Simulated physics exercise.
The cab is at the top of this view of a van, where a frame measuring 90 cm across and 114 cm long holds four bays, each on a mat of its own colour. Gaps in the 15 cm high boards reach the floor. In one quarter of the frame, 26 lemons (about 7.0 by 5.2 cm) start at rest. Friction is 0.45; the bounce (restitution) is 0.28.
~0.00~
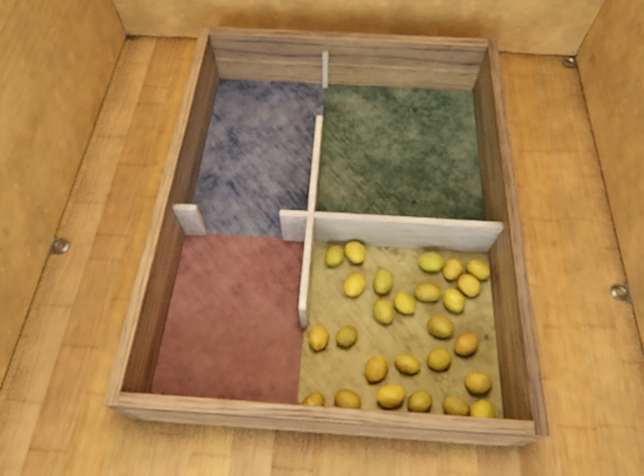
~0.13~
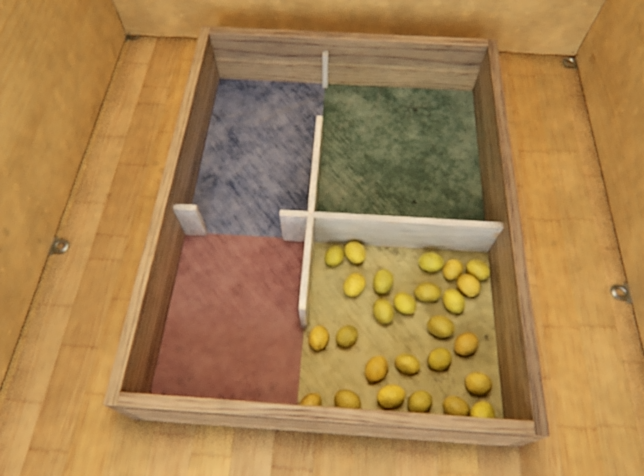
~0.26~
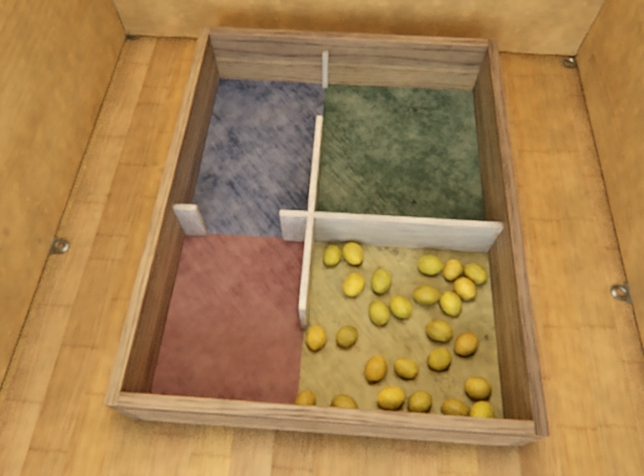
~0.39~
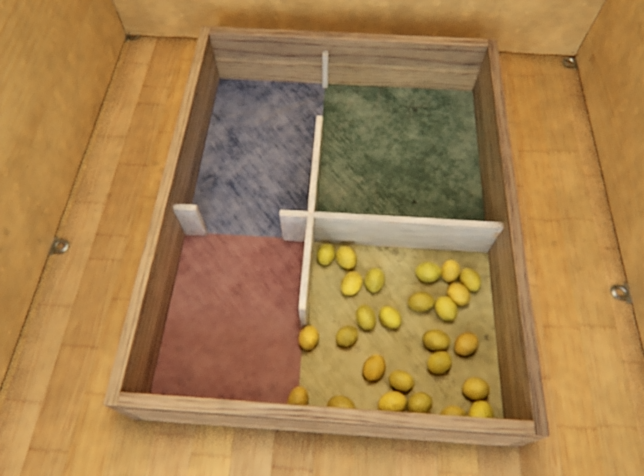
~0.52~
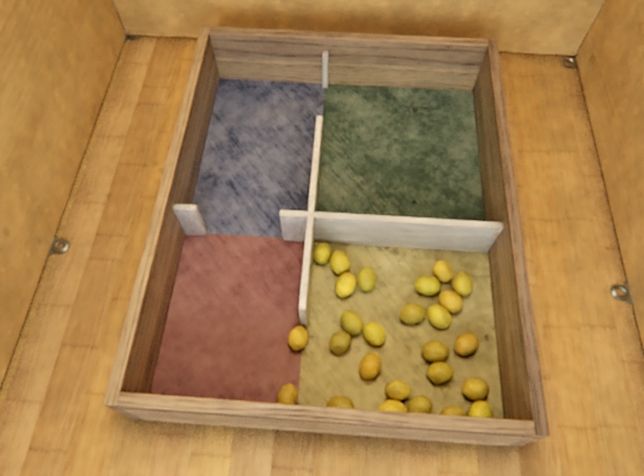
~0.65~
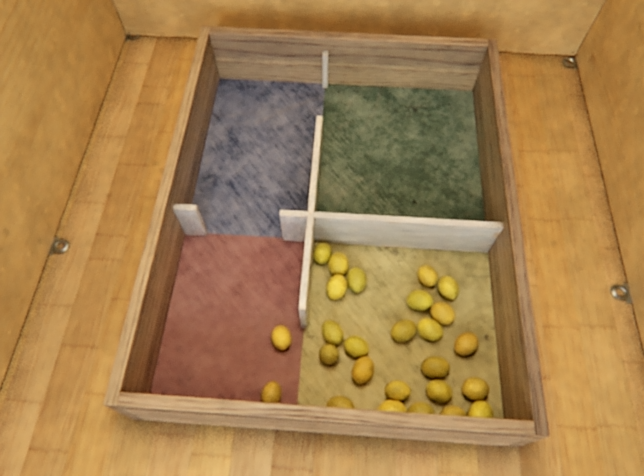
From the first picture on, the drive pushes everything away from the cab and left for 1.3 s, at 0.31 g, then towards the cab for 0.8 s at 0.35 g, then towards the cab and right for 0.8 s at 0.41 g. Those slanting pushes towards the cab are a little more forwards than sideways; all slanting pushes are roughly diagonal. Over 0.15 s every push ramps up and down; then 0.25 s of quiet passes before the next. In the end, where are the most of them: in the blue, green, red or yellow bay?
I would say the yellow one.
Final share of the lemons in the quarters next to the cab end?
Near enough 30 per cent, I'd say.
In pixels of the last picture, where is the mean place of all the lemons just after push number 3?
Near (371, 209).
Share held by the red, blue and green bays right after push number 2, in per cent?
Per cent by then - red: 20, blue: 10, green: 0.
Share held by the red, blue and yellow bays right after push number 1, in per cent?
Red 30, blue 0, yellow 70 %.
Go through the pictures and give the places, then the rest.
In the first frame, middle of the blue mat (260, 150); middle of the green mat (400, 158); middle of the red mat (234, 318); middle of the yellow mat (401, 329); 26 in the yellow bay; the lemon farthest behind, in the direction of the first push, is at (478, 270).
In the second frame, 26 in the yellow bay; the lemon farthest behind, in the direction of the first push, is at (478, 270).
In the third frame, 26 in the yellow bay; the lemon farthest behind, in the direction of the first push, is at (475, 274).
In the fourth frame, 26 in the yellow bay; the lemon farthest behind, in the direction of the first push, is at (470, 280).
In the fifth frame, 2 in the red bay and 24 in the yellow bay; the lemon farthest behind, in the direction of the first push, is at (462, 284).
In the sixth frame, 2 in the red bay and 24 in the yellow bay; the lemon farthest behind, in the direction of the first push, is at (448, 288).
After push 1 (1.54 s), 9 in the red bay and 17 in the yellow bay.
After push 2 (2.59 s), 6 in the red bay, 3 in the blue bay and 17 in the yellow bay.
After push 3 (3.64 s), 1 in the red bay, 5 in the blue bay, 3 in the green bay and 17 in the yellow bay.
Outcome (at 4.88 s), 1 in the red bay, 5 in the blue bay, 3 in the green bay and 17 in the yellow bay.
